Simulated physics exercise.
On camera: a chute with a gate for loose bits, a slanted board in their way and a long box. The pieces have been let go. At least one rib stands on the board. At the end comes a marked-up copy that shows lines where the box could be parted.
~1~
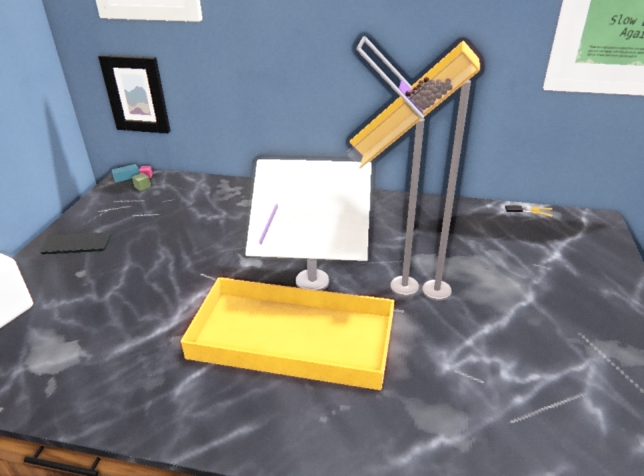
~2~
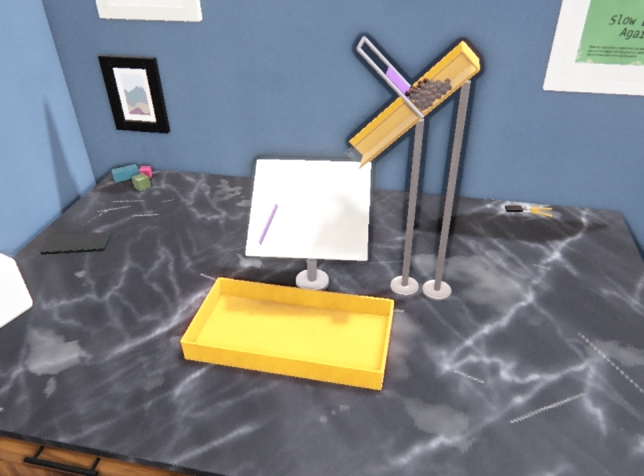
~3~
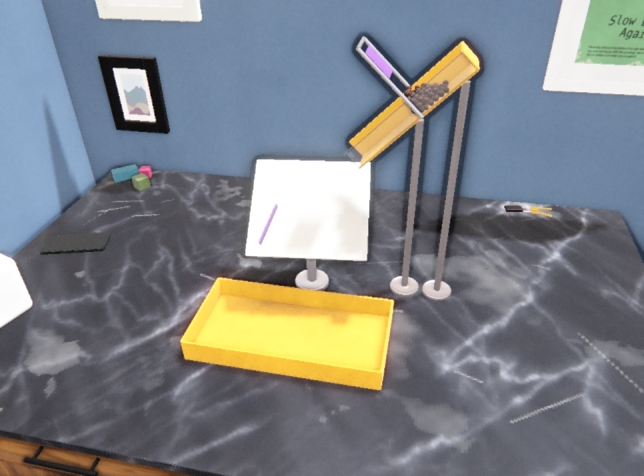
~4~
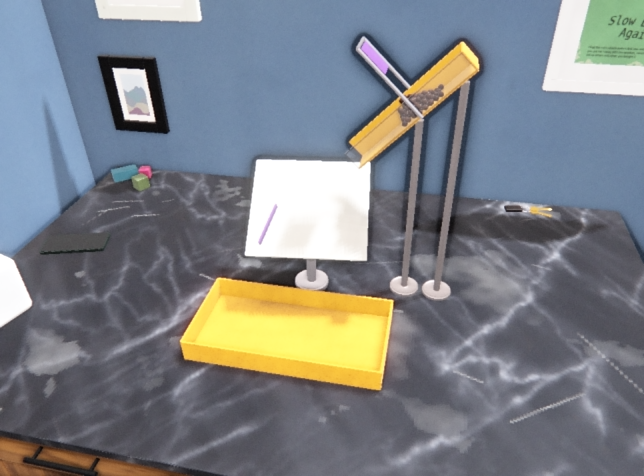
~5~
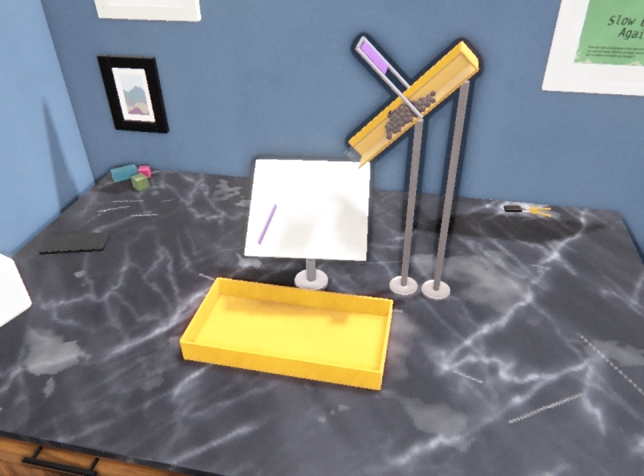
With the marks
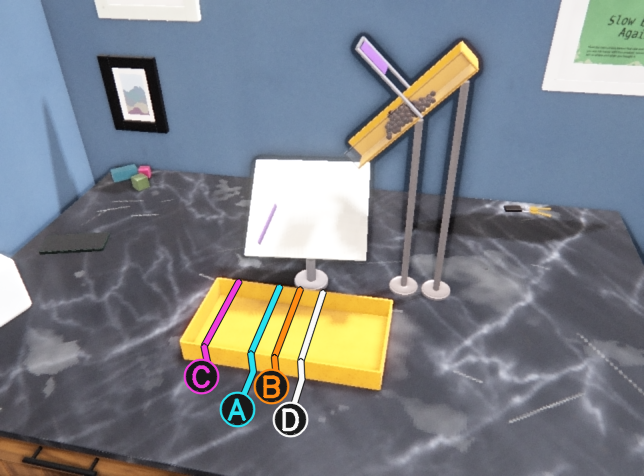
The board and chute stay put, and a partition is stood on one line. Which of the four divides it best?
Choose A.
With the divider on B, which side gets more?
More lands on the left.
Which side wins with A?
More lands on the left.
On the marked copy, line A crosses the front rim at (251, 352); line B crosses the front rim at (274, 356); line C crosses the front rim at (204, 345); line D crosses the front rim at (301, 360).
With A, of what is caught, the larger part on the left of the divider, roughly a quarter on the right.
With B, of what is caught, almost all on the left of the divider, about a tenth on the right.
With C, of what is caught, about a tenth on the left of the divider, almost all on the right.
With D, of what is caught, almost all on the left of the divider, about a tenth on the right.
